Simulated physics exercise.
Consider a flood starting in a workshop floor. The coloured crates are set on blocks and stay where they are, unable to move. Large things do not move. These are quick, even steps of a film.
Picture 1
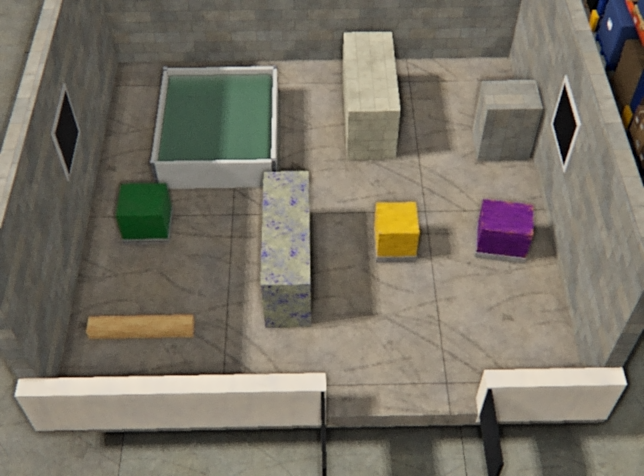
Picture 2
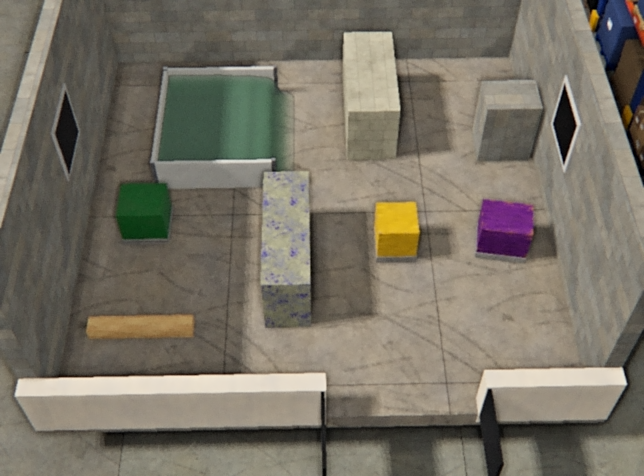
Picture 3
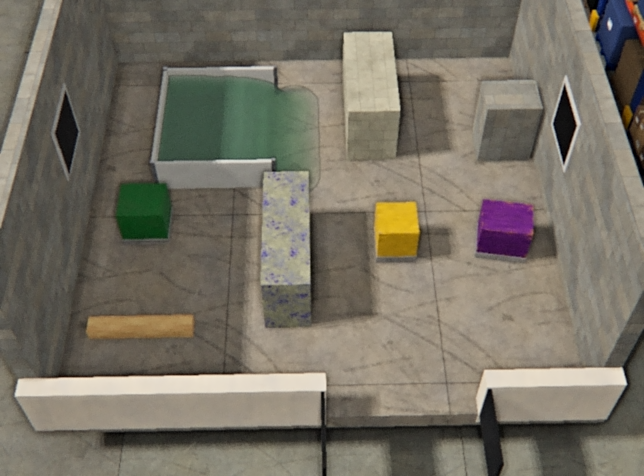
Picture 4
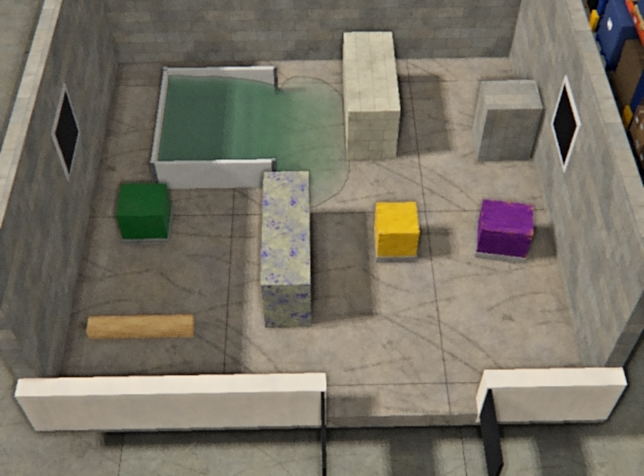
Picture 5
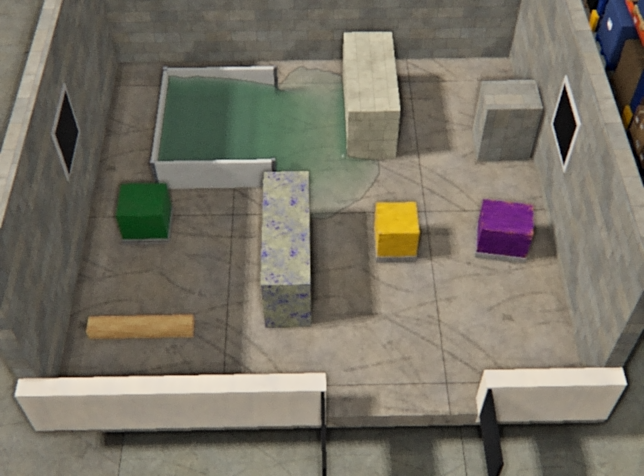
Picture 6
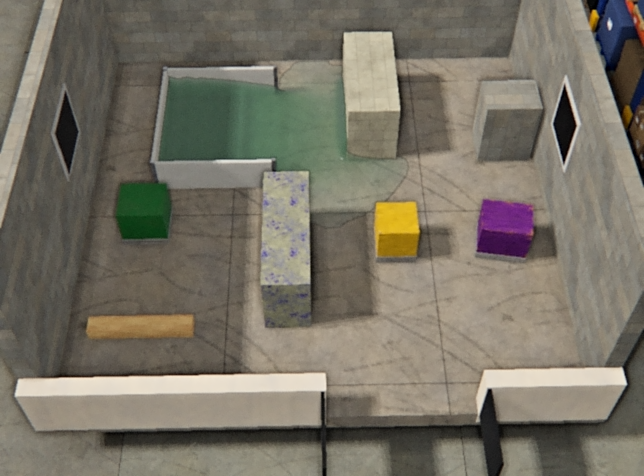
A walled workshop floor of worn grey concrete is seen from high above, with a white-rimmed tank of green water at the back left. A green block and a wooden beam lie at left, a speckled block stands mid-floor, and pale, grey, yellow and purple blocks stand to the right. The tank's right side opens and water spreads rightward between the blocks, thinning, while everything else stays still.
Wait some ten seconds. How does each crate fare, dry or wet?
The purple crate comes out wet. The green crate comes out dry. The yellow crate comes out wet.
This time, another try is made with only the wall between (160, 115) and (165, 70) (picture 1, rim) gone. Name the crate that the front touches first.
That would be the crate marked green.
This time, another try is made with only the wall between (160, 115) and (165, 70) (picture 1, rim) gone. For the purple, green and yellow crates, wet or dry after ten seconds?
My guess is purple remains untouched, green goes wet, and yellow remains untouched.
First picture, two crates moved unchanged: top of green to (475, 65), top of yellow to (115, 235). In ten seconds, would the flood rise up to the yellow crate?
The yellow crate is untouched.
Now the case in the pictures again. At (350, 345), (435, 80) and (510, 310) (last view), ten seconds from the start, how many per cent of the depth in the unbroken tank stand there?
First 8, next 8, last 6 in a hundred.
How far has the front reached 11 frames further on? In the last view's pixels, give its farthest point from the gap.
The farthest wet point should be near (549, 245).
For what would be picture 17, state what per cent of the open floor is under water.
About 30 %.
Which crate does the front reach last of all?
That's the green one.
A moment on, water covers 20 % of the floor; the purple crate not reached, the green crate not reached, the yellow crate water round its plinth.
Next, water covers 30 % of the floor; the purple crate water round its plinth, the green crate not reached, the yellow crate water round its plinth.
Then, water covers 55 % of the floor; the purple crate water round its plinth, the green crate not reached, the yellow crate water round its plinth.
Later, water covers 75 % of the floor; the purple crate water round its plinth, the green crate water round its plinth, the yellow crate water round its plinth.
In the end, water covers 90 % of the floor; the purple crate was topped, the green crate stayed above the water, the yellow crate was topped.
